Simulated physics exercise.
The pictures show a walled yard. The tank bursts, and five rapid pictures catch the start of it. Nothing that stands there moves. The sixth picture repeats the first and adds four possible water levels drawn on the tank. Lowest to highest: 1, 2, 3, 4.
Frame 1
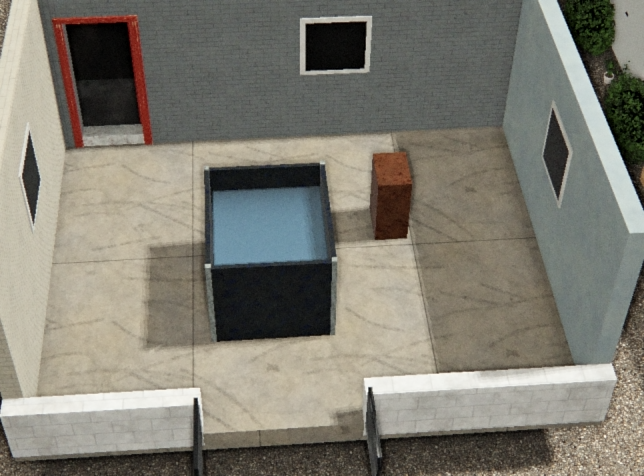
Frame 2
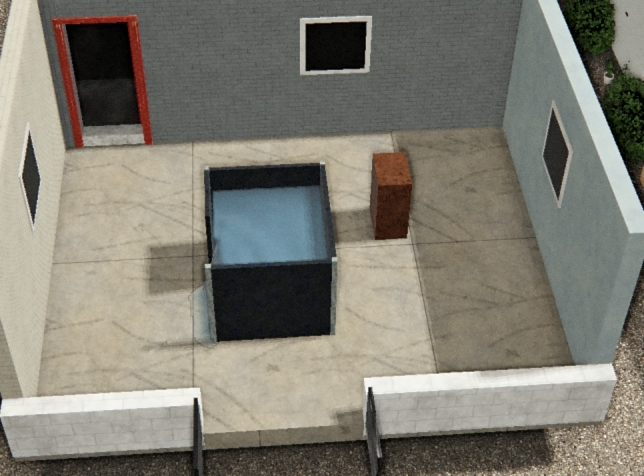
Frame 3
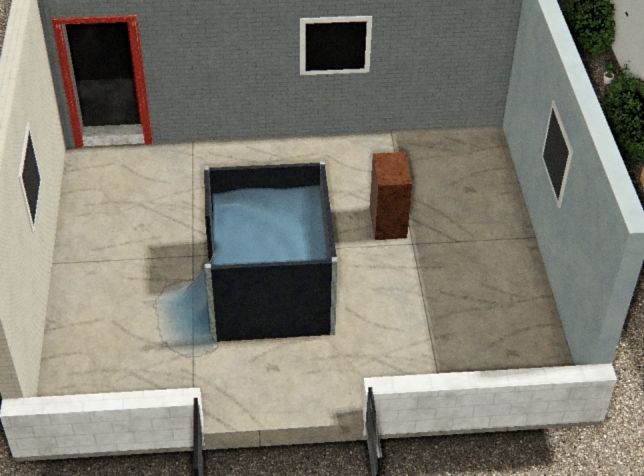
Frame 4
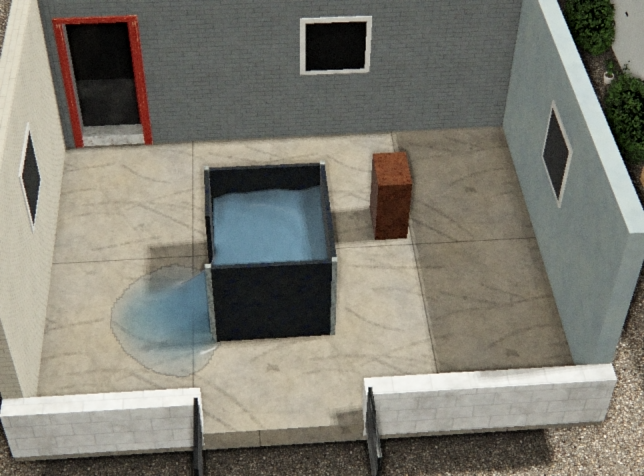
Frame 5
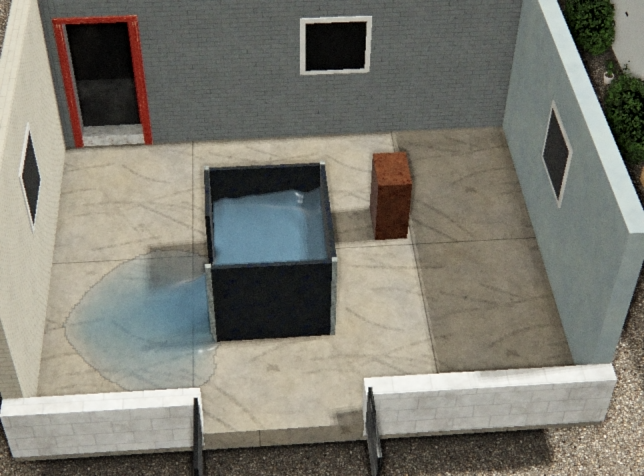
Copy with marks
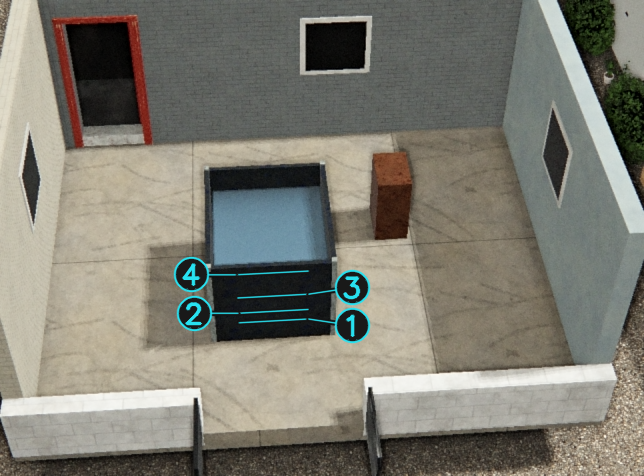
The clip opens on a walled yard with a red doorway, a brown block and a dark tank of still blue water. Water begins pouring from the tank's left side, then fans out across the pale floor in a widening puddle toward the left wall, while the water inside ripples and sinks slightly.
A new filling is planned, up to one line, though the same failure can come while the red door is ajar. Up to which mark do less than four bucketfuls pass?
3 is the one.
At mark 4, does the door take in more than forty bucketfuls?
No.
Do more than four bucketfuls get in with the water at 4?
Yes.
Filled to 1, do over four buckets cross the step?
No, that is safe.
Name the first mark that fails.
That is mark 4.
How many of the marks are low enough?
Three.
On the marked copy, 1 at (273, 320); 2 at (273, 311); 3 at (273, 296); 4 at (272, 272); from the bottom up 1, 2, 3, 4.
With 1, nothing gets over.
With 2, nothing gets over.
With 3, a bucket or two gets in.
With 4, about 12 bucketfuls get in.
